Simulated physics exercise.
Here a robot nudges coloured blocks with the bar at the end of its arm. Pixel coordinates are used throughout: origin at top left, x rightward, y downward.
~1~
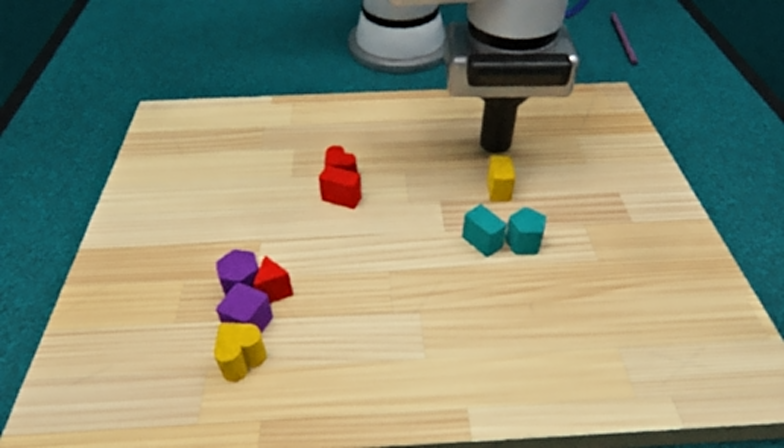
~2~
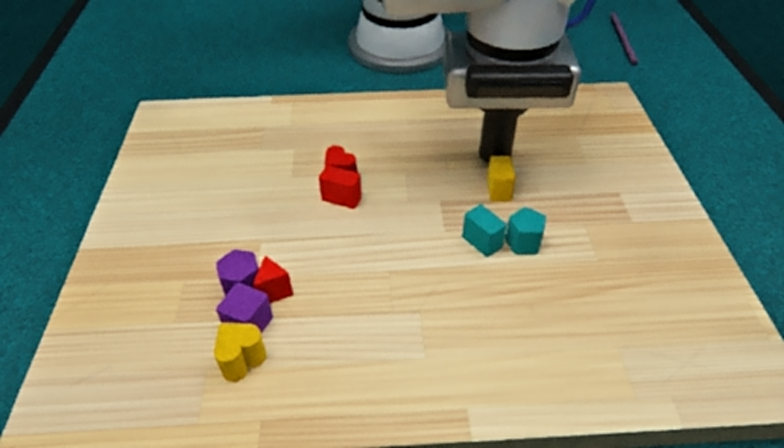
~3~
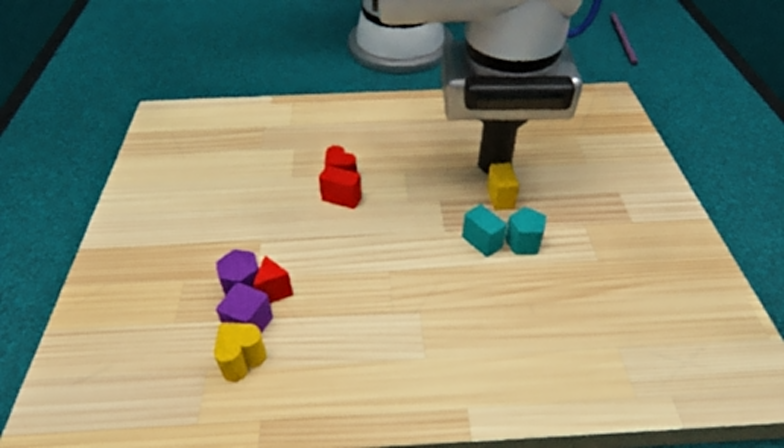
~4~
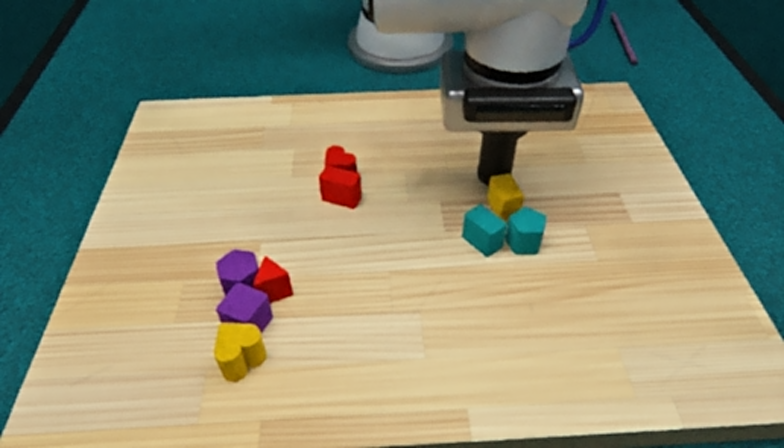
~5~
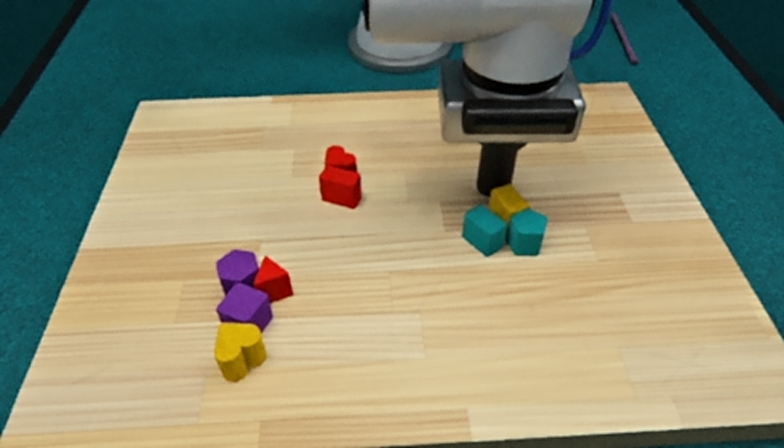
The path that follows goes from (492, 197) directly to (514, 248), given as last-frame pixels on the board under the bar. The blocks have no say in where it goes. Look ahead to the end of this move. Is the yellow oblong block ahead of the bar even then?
The answer is yes.
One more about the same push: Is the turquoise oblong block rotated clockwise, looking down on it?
Yes, it checks out.
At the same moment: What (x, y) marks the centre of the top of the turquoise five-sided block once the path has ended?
So, by the moment the path ends, you'll find the top centre of the turquoise five-sided block at (569, 277).
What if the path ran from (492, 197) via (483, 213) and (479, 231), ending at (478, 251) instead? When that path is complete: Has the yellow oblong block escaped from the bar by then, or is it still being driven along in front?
The block gets away.
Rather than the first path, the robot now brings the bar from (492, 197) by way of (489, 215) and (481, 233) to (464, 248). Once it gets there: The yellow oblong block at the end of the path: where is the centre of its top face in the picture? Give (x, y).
That would be at about pixel (518, 225).
What follows on the original path. Halfway along, bar (505, 211); yellow oblong block (526, 223); turquoise five-sided block (548, 248).
At the end, bar (516, 238); turquoise oblong block (484, 222), turned 20° clockwise; yellow oblong block (542, 252); turquoise five-sided block (569, 277).
